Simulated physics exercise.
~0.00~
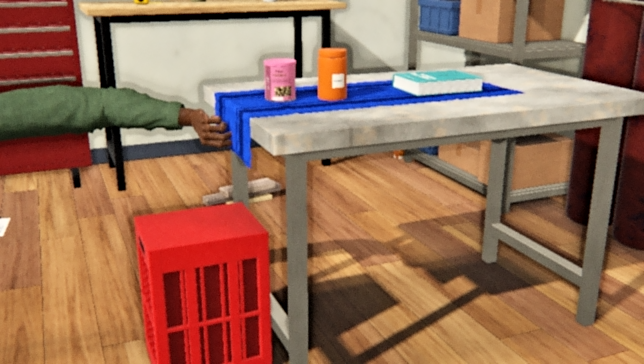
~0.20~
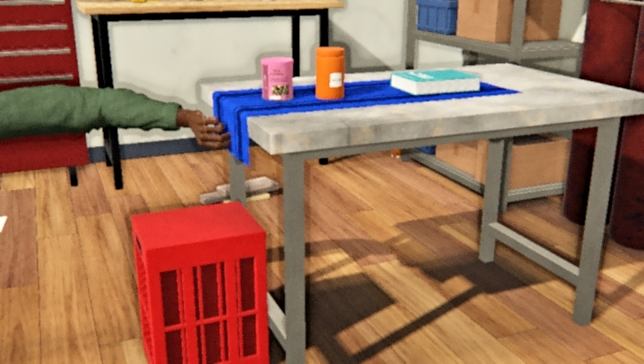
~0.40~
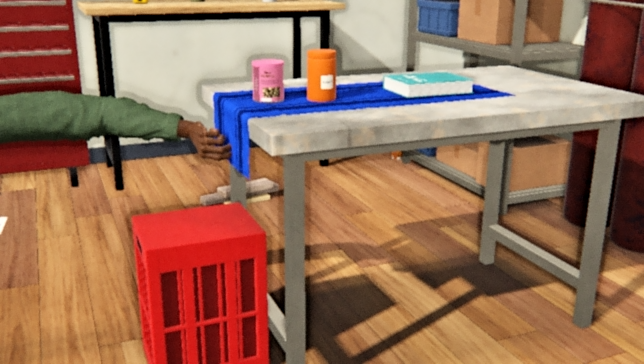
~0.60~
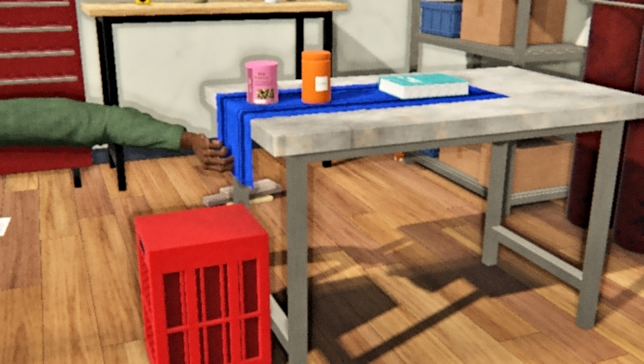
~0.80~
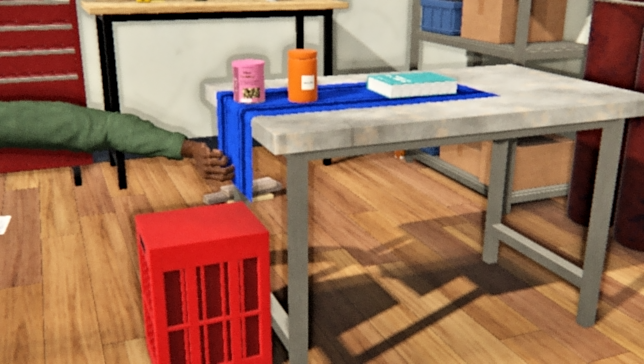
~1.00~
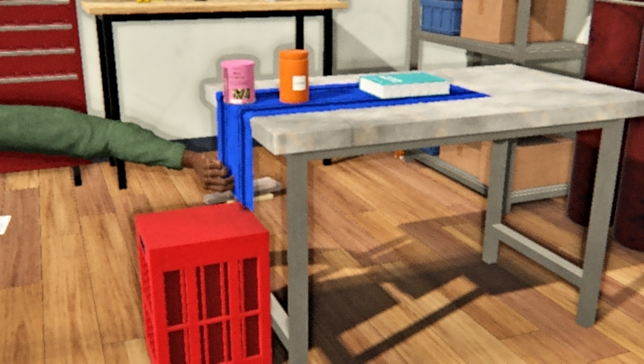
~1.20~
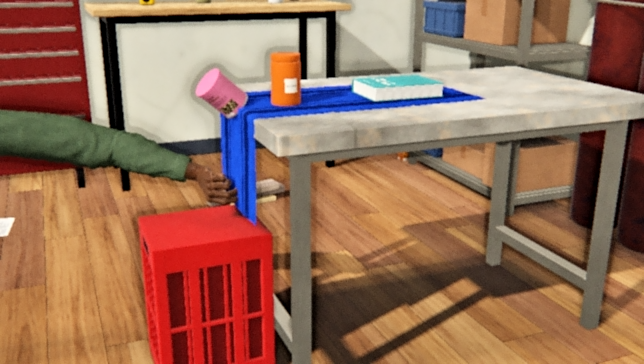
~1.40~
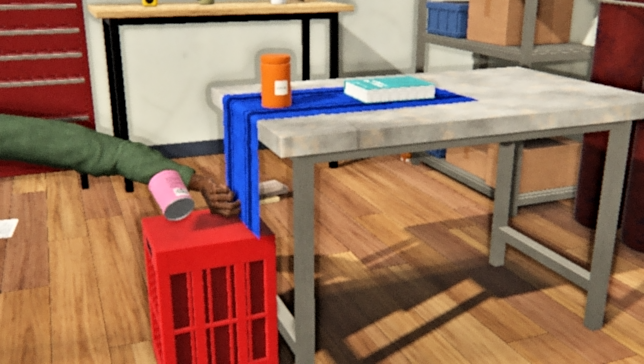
A pink tin tips off the workbench as a hand pulls the blue runner down.
